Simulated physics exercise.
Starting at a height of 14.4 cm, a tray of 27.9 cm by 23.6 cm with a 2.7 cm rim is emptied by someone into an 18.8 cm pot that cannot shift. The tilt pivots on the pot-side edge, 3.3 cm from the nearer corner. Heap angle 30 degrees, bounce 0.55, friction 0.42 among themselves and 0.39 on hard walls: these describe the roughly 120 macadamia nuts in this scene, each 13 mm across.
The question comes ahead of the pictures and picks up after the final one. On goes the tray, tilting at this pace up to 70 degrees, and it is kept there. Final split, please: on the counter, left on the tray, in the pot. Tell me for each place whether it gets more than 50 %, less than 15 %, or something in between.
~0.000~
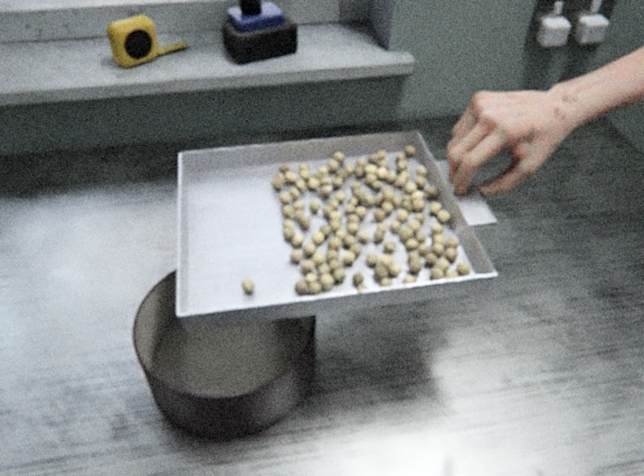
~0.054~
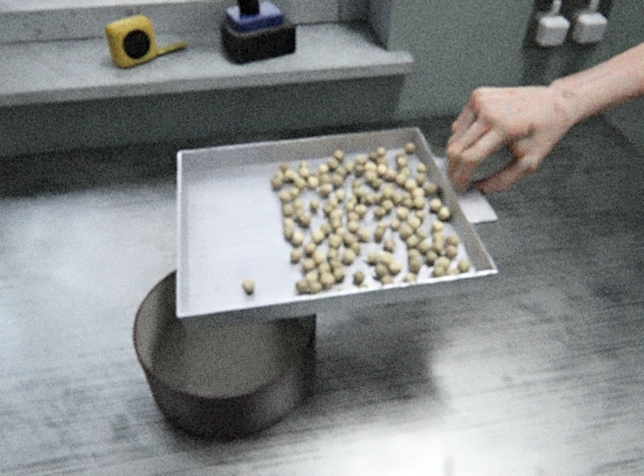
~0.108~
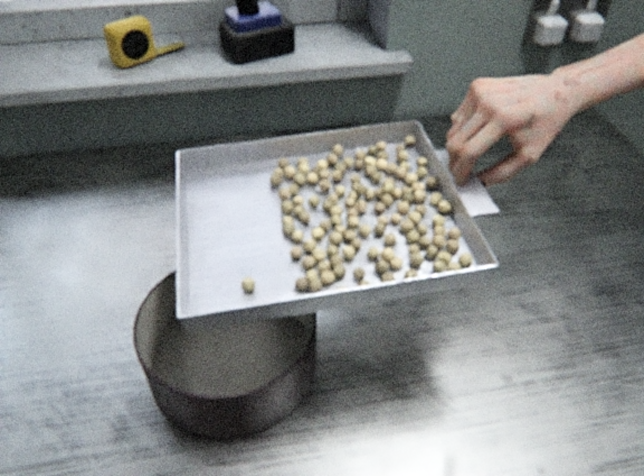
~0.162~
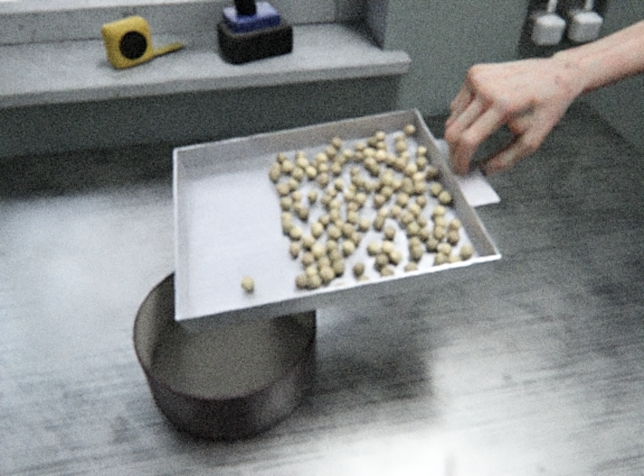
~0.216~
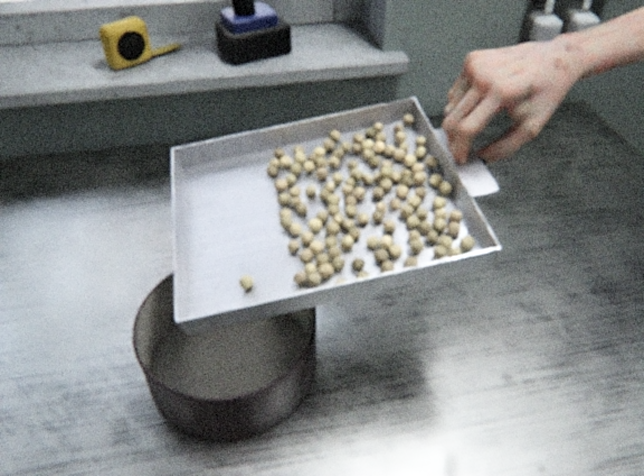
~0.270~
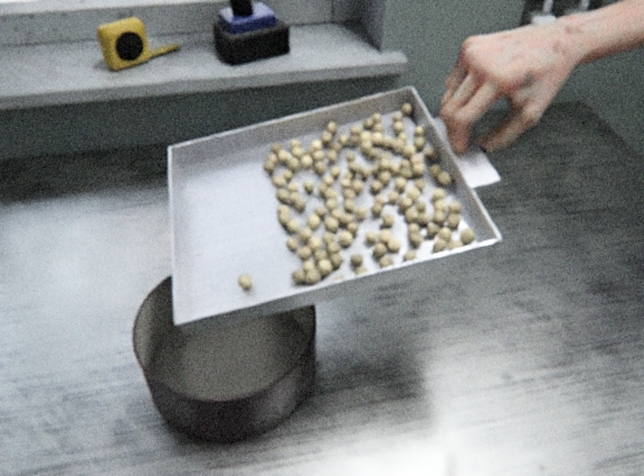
I expect counter: Less than 15 %, tray: More than 50 %, pot: Less than 15 %.
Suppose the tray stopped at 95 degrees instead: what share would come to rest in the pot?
In that case it comes to about 20 in a hundred.
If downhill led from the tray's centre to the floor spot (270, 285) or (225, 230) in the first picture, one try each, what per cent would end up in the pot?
About 0 and 0 per cent.
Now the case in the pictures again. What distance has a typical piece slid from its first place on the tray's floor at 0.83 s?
It has moved some 13 cm from its start.
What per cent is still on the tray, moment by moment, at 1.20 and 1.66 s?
In order, 95 and 95.
Then, at 0.83 s, tilt 39 degrees; the tray holds 100 %, the pot 0 %.
After 1.20 s, tilt 58 degrees; the tray holds 95 %, the pot 0 %.
After 1.66 s, tilt 70 degrees; the tray holds 95 %, the pot 0 %.
By 2.4 s all is still; counter 5 %, tray 95 %, pot 0 %.
